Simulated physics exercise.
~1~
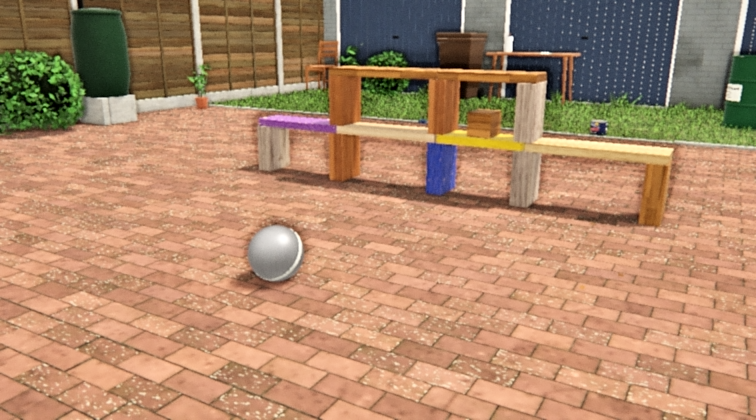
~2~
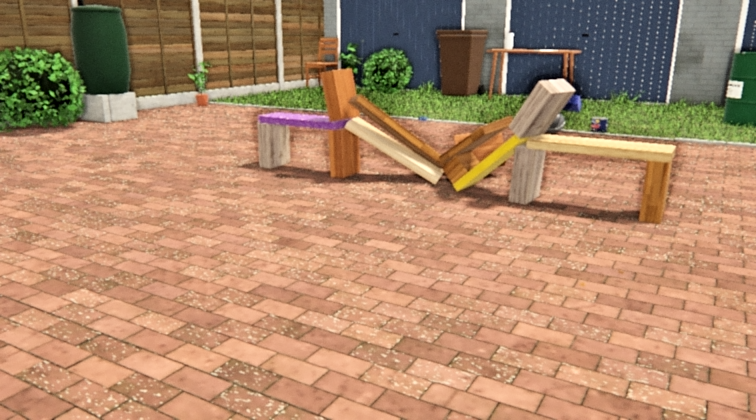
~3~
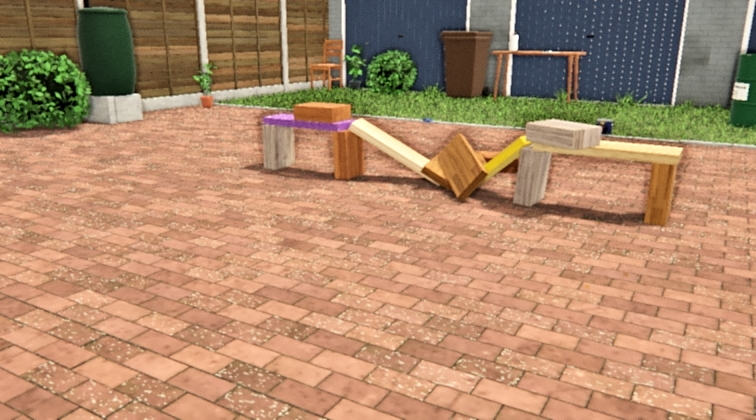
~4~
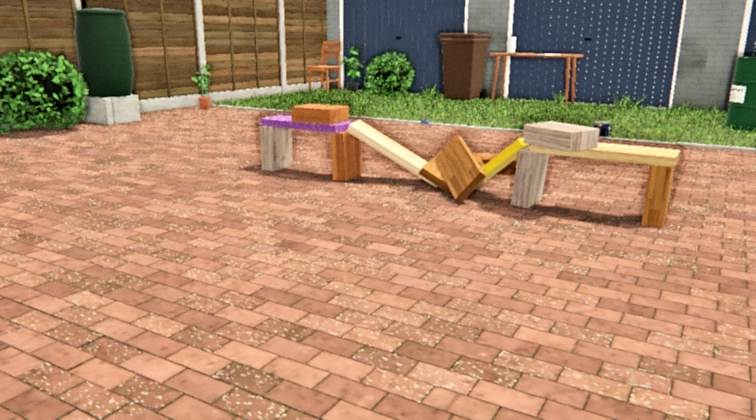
The video shows a silver ball on a brick-paved yard near a low two-level structure of wooden posts and planks, whose middle then collapses as the blue post is knocked away. The pieces settle into a V-shaped heap, while the purple plank stays up at the left.
